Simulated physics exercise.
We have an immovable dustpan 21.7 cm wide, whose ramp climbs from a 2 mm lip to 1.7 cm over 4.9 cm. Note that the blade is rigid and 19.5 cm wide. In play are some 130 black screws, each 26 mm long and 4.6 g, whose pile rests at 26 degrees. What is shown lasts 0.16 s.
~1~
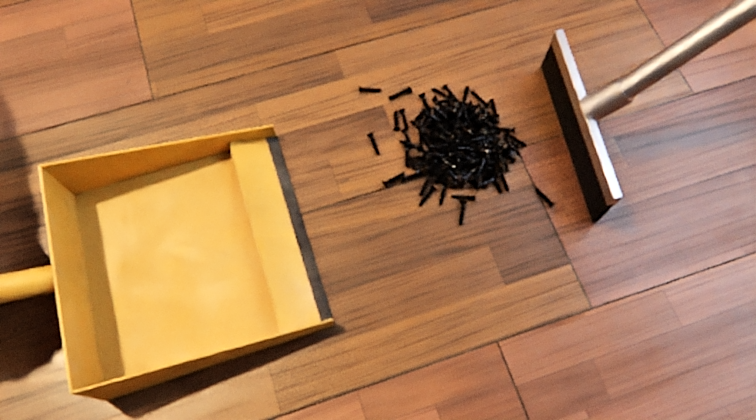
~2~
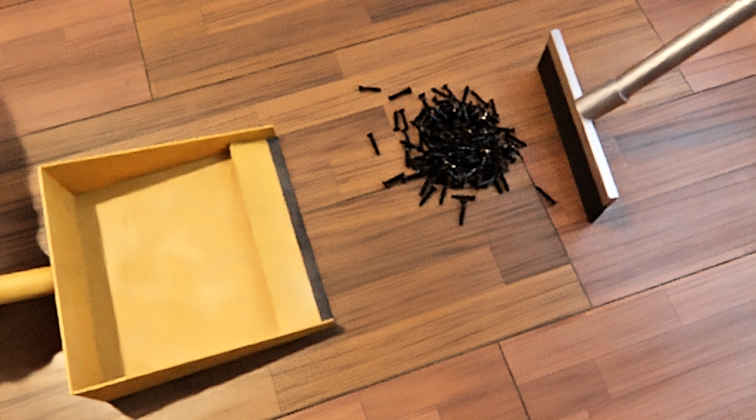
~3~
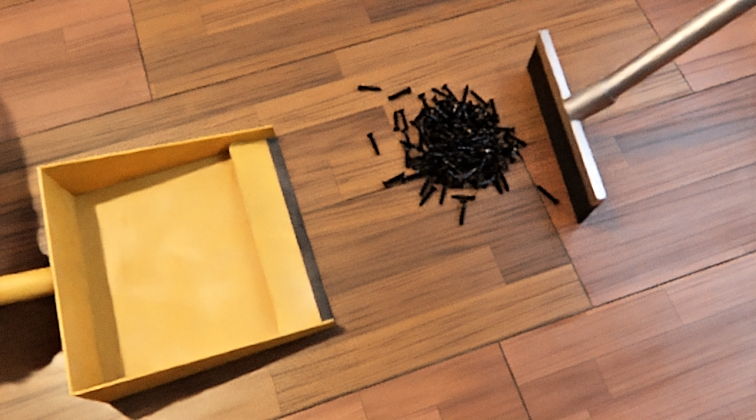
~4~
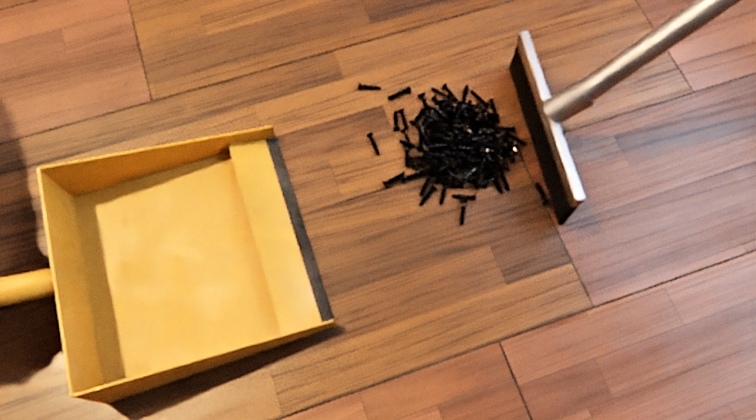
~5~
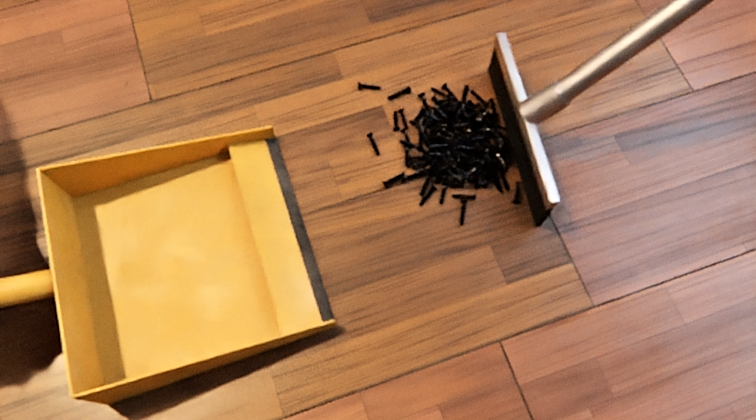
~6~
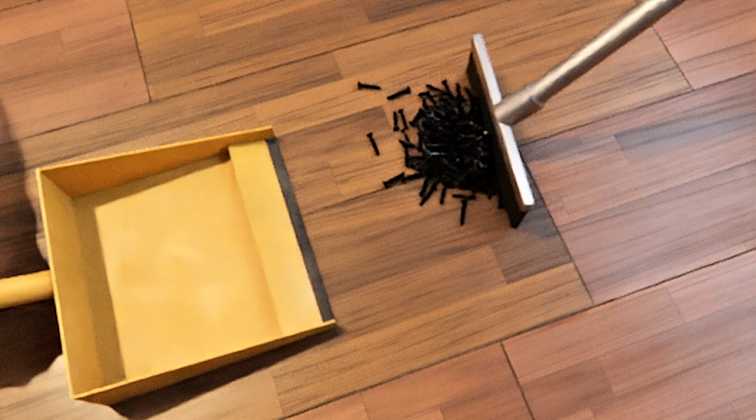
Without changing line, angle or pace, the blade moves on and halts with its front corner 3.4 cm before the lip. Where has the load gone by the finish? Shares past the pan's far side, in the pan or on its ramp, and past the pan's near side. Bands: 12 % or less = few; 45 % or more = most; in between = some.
Shares - far side: Some; pan: Some; near side: Few.
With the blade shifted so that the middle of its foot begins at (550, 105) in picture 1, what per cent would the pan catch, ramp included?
About 15 per cent.
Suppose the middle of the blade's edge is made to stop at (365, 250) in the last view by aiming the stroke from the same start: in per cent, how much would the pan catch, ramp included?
About 20 %.
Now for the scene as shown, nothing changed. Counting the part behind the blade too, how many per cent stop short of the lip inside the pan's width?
Share: Roughly 55 percent.
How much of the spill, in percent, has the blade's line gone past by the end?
Some 0 percent, give or take.
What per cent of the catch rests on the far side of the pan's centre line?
Around 90 percent.
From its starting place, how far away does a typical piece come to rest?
I'd put it near 18 cm.
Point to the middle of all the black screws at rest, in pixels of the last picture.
Estimated resting centre: Around (291, 158).
Then, 0.13 s after the last picture, middle of the blade 12 cm from the lip; 0 % over the lip, far side 10 %, near side 0 %.
Then, 0.21 s after the last picture, middle of the blade 7 cm from the lip; 0 % over the lip, far side 20 %, near side 0 %.
Then, 0.43 s after the last picture, middle of the blade 5 cm from the lip; 20 % over the lip, far side 25 %, near side 0 %.
In the end, far side 25 %, pan 15 %, near side 0 %, in front of the lip or behind the blade 55 %.
